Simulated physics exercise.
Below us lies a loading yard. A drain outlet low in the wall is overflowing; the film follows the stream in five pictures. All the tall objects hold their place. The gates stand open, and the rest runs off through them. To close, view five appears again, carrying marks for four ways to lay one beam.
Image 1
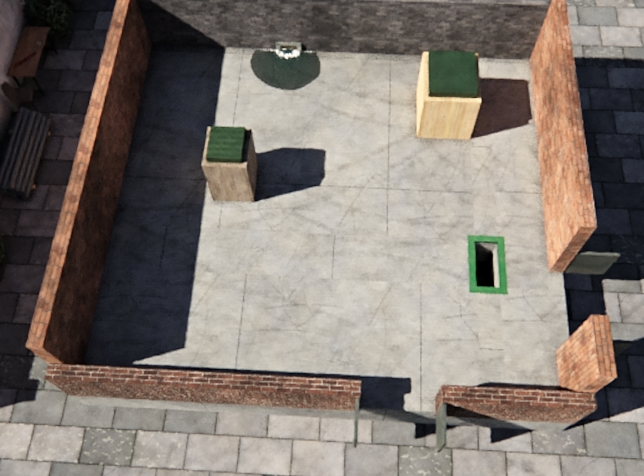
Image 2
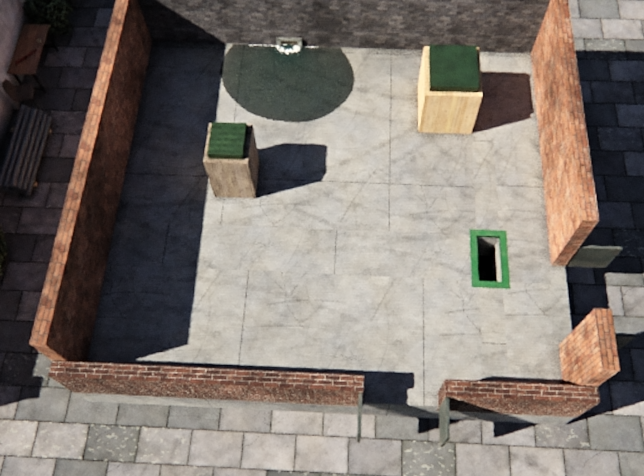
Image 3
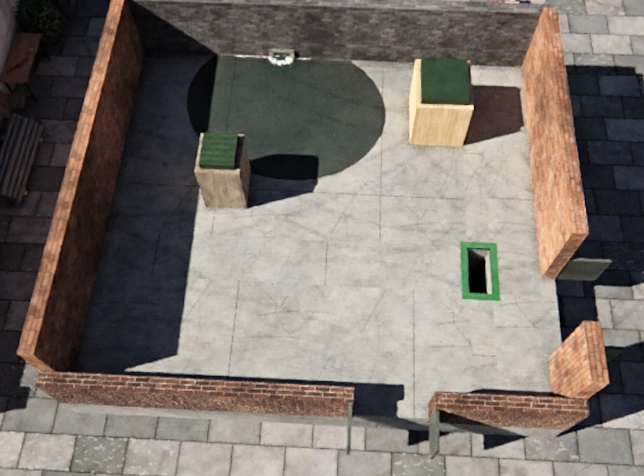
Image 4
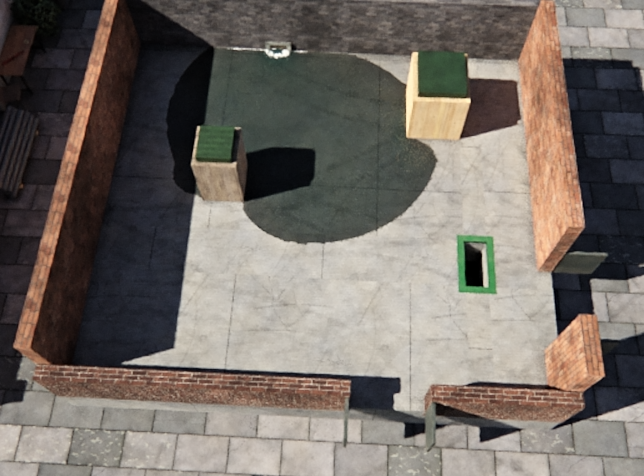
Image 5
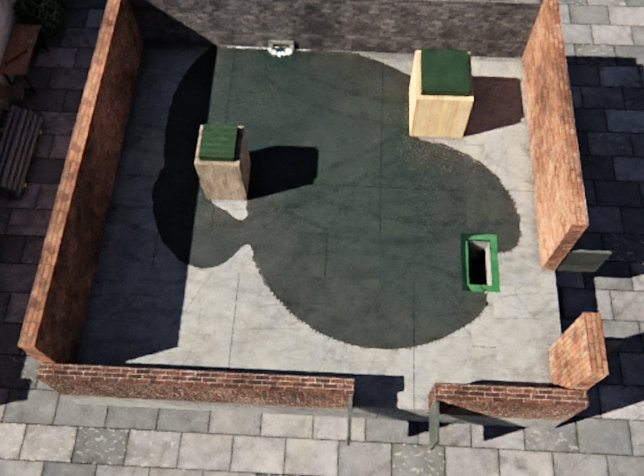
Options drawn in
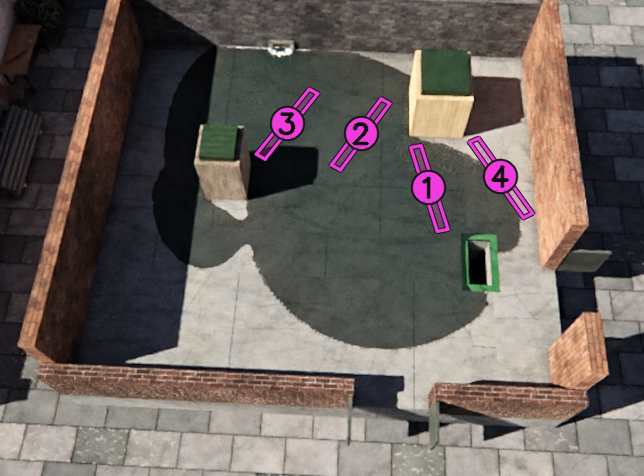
Walled loading yard seen from above, dark water spreading from an outfall at the back wall, around two crates to a green-rimmed drain pit.
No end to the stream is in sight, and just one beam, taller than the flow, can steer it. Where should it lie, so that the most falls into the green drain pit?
Choose 4.
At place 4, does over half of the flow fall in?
No, it does not.
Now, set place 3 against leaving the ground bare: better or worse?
Worse.
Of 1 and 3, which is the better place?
Here it is place 3.
In magenta, 1 from (415, 146) to (442, 230); 2 from (335, 167) to (385, 101); 3 from (260, 156) to (313, 91); 4 from (473, 140) to (527, 215).
With 1, about 14 % of the stream goes into the green drain pit, about 86 % out by the gates.
With 2, about 15 % of the stream goes into the green drain pit, about 85 % out by the gates.
With 3, about 19 % of the stream goes into the green drain pit, about 81 % out by the gates.
With 4, about 25 % of the stream goes into the green drain pit, about 74 % out by the gates.
